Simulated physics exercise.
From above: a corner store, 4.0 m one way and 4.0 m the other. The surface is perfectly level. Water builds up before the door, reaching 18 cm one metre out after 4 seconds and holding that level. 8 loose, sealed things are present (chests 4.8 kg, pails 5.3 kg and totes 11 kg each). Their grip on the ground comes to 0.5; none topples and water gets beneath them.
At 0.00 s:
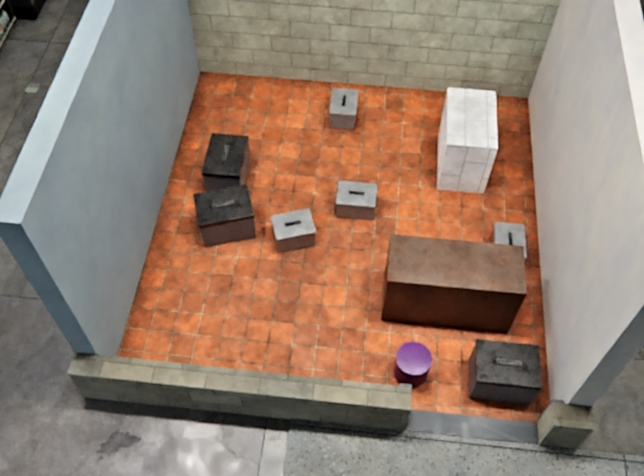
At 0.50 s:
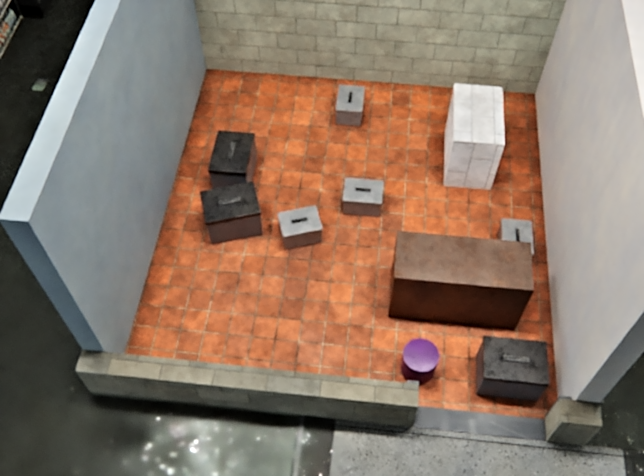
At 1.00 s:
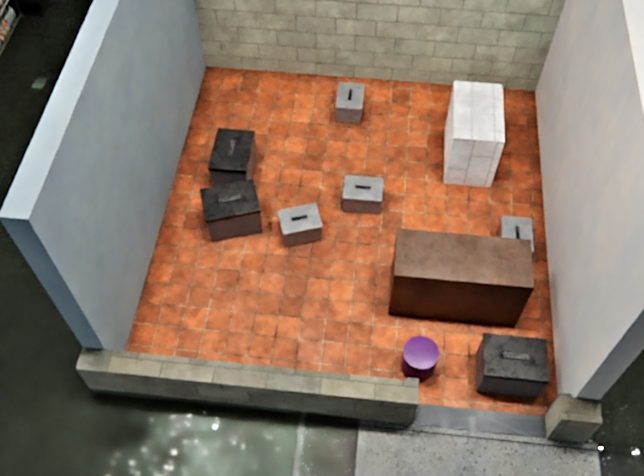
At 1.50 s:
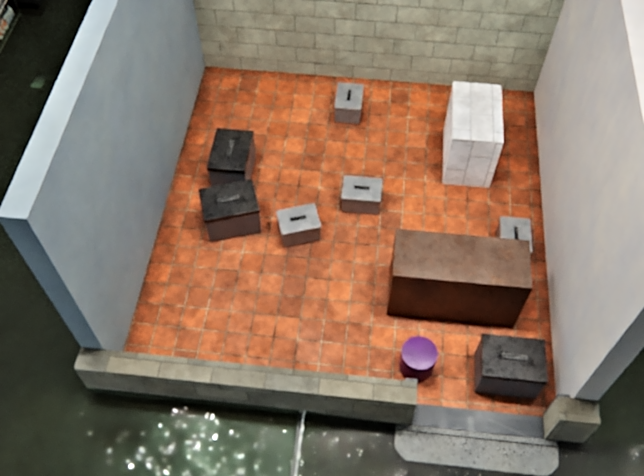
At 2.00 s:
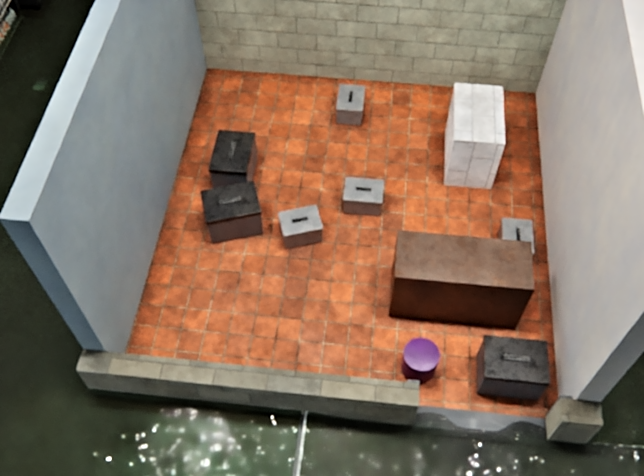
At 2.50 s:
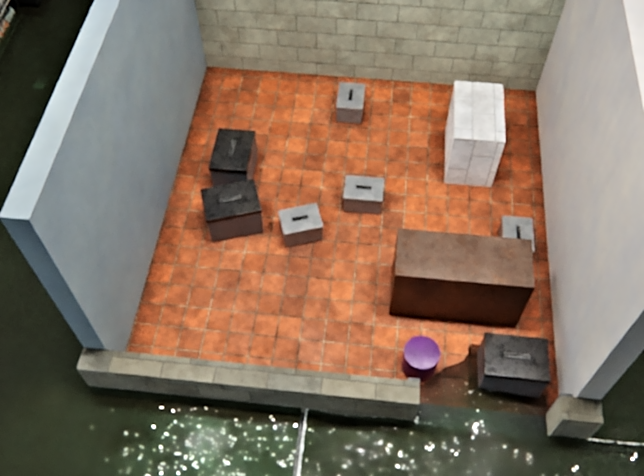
The clip opens on a high view of a tiled room with dark and gray boxes, a brown block, a white block and a purple pail. Dark water spreads over the paving outside, covers the slab before the door gap, then creeps just inside the doorway, while the objects stay put.
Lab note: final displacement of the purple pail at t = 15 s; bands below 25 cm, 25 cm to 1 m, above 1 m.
My money says it heads well off.
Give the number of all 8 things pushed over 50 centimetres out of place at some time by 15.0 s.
Count: 3.
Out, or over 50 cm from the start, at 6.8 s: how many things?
By that time the total stands at 1.
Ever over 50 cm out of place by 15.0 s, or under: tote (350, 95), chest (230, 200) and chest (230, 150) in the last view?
Result, in order: Lower / higher / higher.
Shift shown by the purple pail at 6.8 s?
About 120 cm by then.
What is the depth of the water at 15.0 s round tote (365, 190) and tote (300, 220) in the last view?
Close to 7 and 6 centimetres.
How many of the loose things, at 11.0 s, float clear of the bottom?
It comes to 3 of them.
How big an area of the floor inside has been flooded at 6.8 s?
Around 8.5 m2 of it.
After 3.5 s the purple pail is near (422, 352), 0.0 m from its start, aground; 0 afloat.
After 6.8 s the purple pail is near (294, 357), 1.1 m from its start, aground; 1 afloat.
After 11.0 s the purple pail is near (255, 179), 2.5 m from its start, aground; 3 afloat.
After 15.0 s the purple pail is near (310, 190), 2.1 m from its start, afloat; 4 afloat.
